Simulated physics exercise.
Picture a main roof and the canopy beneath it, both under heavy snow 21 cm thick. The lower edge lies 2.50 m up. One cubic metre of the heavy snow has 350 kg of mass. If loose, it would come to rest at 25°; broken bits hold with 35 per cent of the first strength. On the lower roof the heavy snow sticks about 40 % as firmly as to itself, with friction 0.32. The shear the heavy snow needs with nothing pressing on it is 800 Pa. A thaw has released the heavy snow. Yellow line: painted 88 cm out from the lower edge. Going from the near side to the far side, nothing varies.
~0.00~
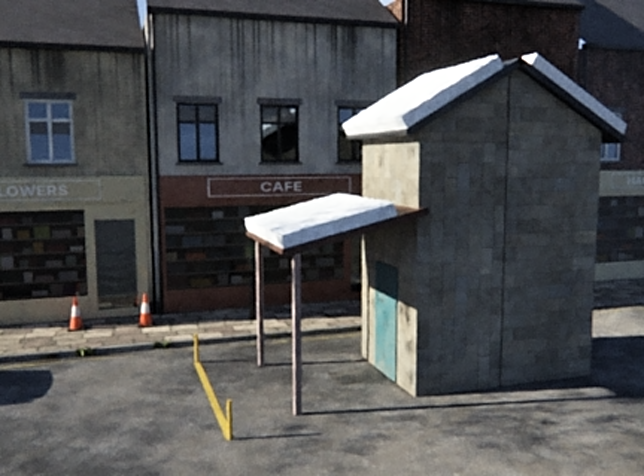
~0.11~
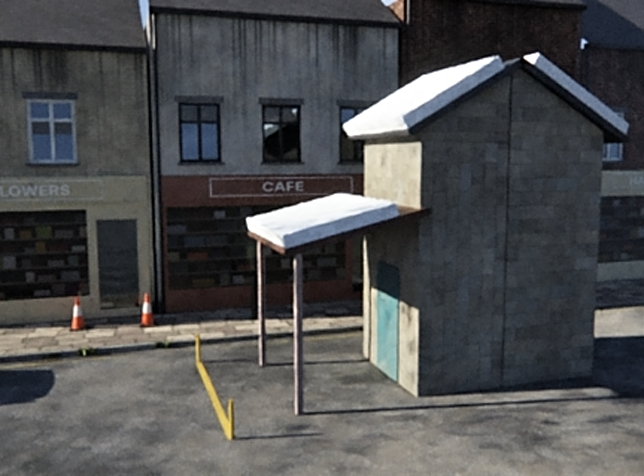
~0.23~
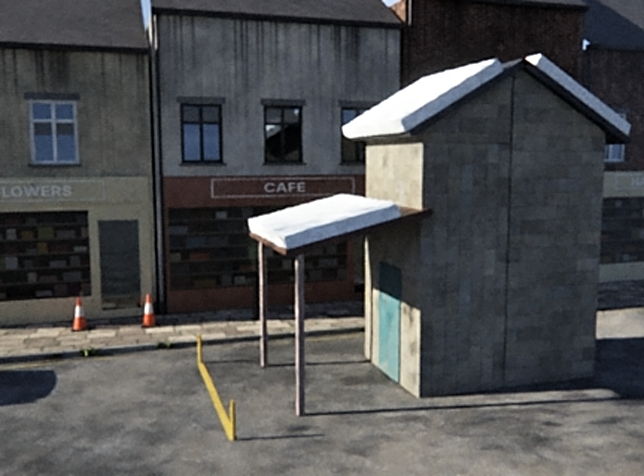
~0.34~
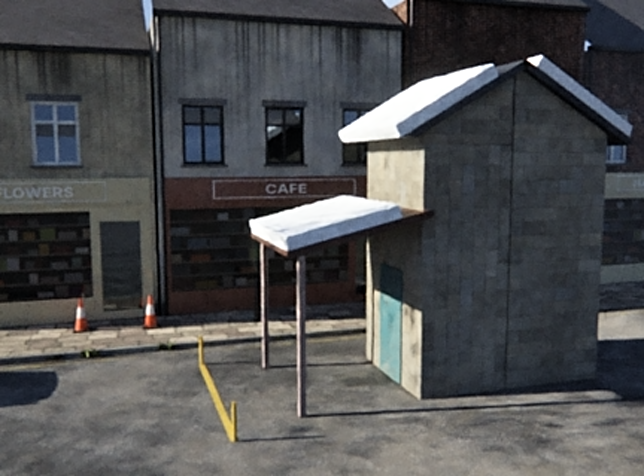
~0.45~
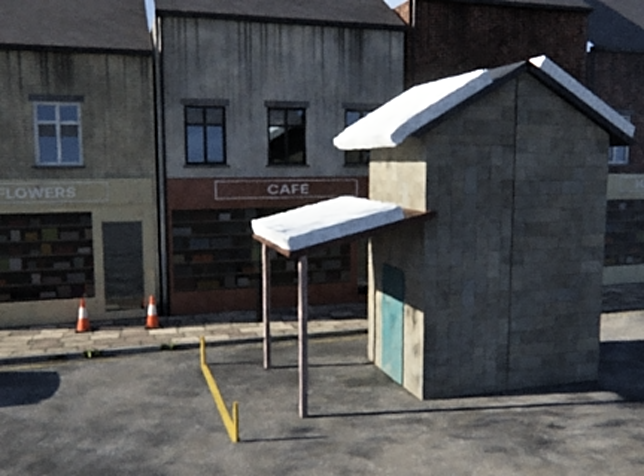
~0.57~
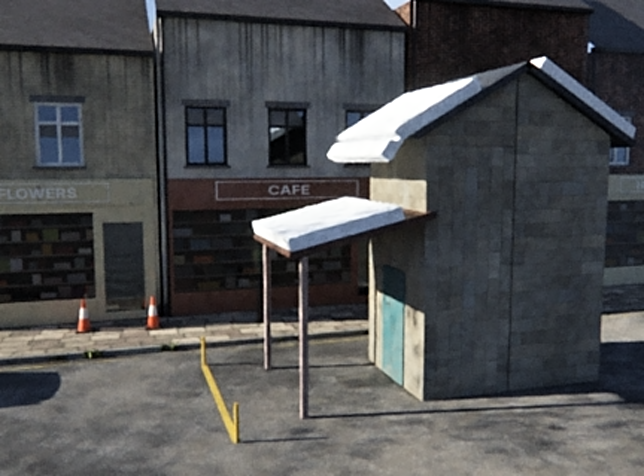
In a paved yard across from a cafe, a thick slab of snow slid slowly down the left slope of a small block building's roof, jutting past the edge above the snowy canopy and cracking.
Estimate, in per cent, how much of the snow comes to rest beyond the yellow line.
I would say roughly 39 per cent.
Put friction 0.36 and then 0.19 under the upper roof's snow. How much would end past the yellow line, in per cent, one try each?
I'd expect around 1 percent, then around 25 percent.
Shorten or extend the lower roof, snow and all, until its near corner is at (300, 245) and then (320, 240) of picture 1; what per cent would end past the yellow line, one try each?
Close to 40 % on the first try, close to 45 % on the next.
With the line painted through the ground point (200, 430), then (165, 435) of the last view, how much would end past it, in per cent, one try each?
I'd say near 30 percent the first time, near 16 percent the second.
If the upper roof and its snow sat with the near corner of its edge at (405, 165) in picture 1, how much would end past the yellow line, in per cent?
That would come to around 2 %.
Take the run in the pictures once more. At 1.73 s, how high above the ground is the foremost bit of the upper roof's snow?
Height: Approx. 2.0 m.
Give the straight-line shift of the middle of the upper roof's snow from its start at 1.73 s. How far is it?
Distance from start: Around 3.6 m.
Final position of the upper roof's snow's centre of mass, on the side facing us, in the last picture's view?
It sits close to (238, 340).
After 1.10 s, none is below the lower edge and 0 % is past the line.
After 1.73 s, 19 % is below the lower edge and 6 % is past the line.
After 2.37 s, 49 % is below the lower edge and 38 % is past the line.
After 3.00 s, 49 % is below the lower edge and 39 % is past the line.
After 3.20 s, 49 % is below the lower edge and 39 % is past the line.
